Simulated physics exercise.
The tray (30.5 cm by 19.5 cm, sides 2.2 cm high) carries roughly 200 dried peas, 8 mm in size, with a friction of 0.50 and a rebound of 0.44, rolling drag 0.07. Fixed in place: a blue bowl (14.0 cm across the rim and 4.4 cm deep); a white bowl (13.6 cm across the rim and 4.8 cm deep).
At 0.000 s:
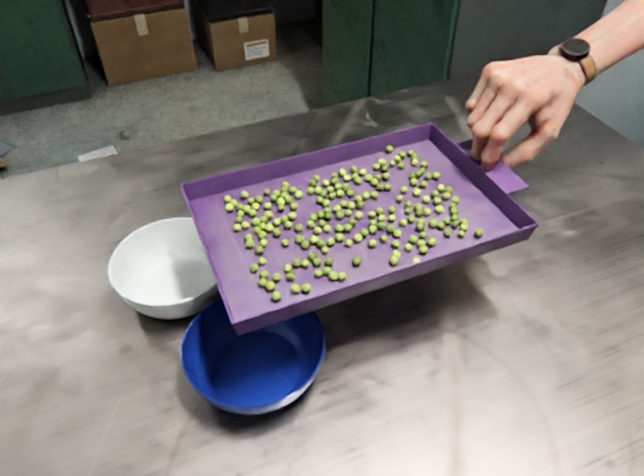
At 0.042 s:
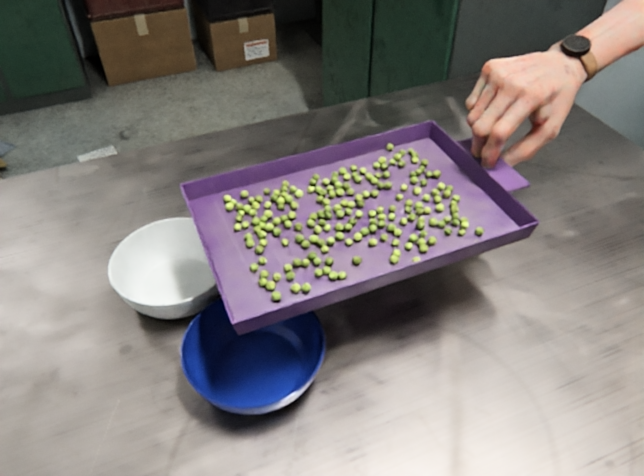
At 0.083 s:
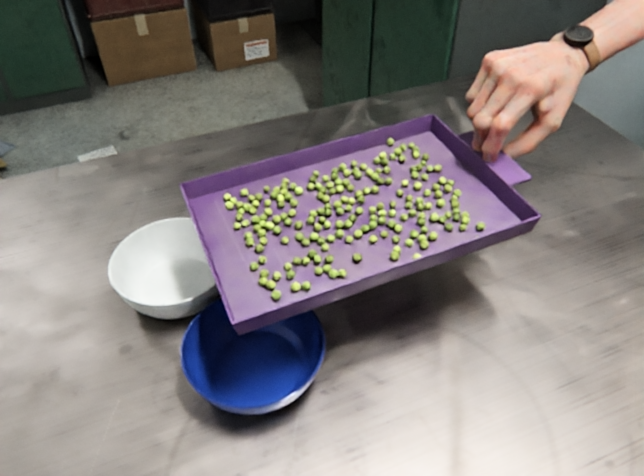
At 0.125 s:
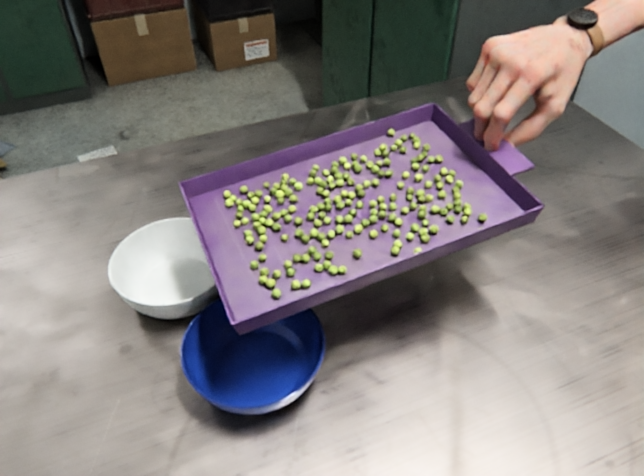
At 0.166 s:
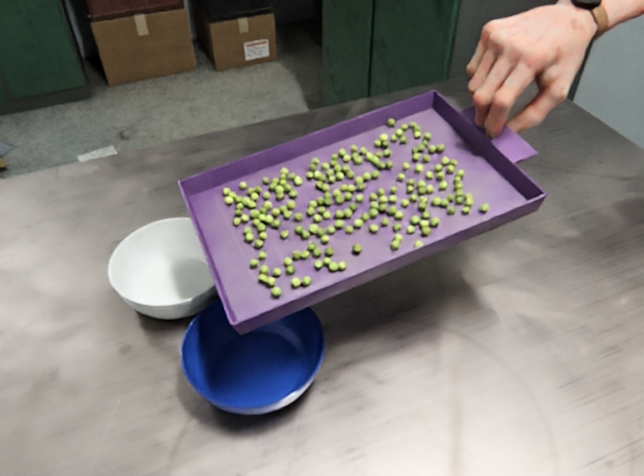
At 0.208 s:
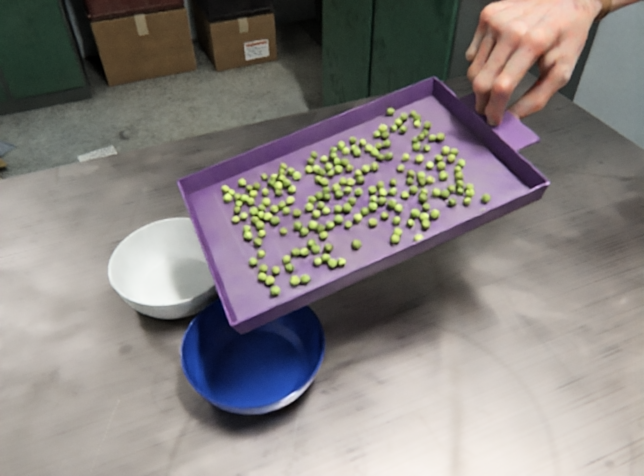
At the start, a hand holds a purple tray of scattered green peas nearly level above a blue bowl and a white bowl on a metal table. The hand then raises the tray's right end, slowly at first and then further, leaving the left side lower while the peas stay spread out.
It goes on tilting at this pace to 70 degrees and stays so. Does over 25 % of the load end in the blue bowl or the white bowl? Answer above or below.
Share kept below, set against 25 %: Below.
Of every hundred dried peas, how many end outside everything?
About 10 per cent.
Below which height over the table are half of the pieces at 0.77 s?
Some 14 cm.
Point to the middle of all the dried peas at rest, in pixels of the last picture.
At about (225, 262).
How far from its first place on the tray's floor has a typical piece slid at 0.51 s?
Some 7 cm.
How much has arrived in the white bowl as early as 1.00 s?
Near 0 per cent so far.
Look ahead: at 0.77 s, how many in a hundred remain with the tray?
Roughly 100 per cent.
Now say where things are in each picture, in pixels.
Tray at (398, 270); tilt 0 degrees; leading edge at (203, 245); middle of the load at (348, 213); blue bowl at (253, 343); white bowl at (171, 258), in the first picture.
Tray at (398, 269); tilt 1 degrees; leading edge at (203, 245); middle of the load at (348, 212), in the second picture.
Tray at (399, 267); tilt 2 degrees; leading edge at (203, 245); middle of the load at (349, 208), in the third picture.
Tray at (399, 262); tilt 5 degrees; low side left; leading edge at (202, 244); middle of the load at (349, 203), in the fourth picture.
Tray at (398, 257); tilt 8 degrees; low side left; leading edge at (202, 244); middle of the load at (349, 197), in the fifth picture.
Tray at (398, 252); tilt 11 degrees; low side left; leading edge at (201, 244); middle of the load at (348, 190); blue bowl at (253, 343); white bowl at (171, 258). It turns about 75 degrees a second, in the sixth picture.
After 0.51 s, tilt 33 degrees; tray 100 %; middle of all pieces on or above the table near (285, 203).
After 0.77 s, tilt 52 degrees; tray 100 %; middle of all pieces on or above the table near (228, 251).
After 1.00 s, tilt 68 degrees; outside 5 %, blue bowl 5 %, tray 85 %; middle of all pieces on or above the table near (216, 268).
After 1.23 s, tilt 70 degrees; outside 10 %, blue bowl 10 %, tray 85 %; middle of all pieces on or above the table near (217, 274).
By 2.3 s all is still; outside 10 %, blue bowl 10 %, tray 80 %.
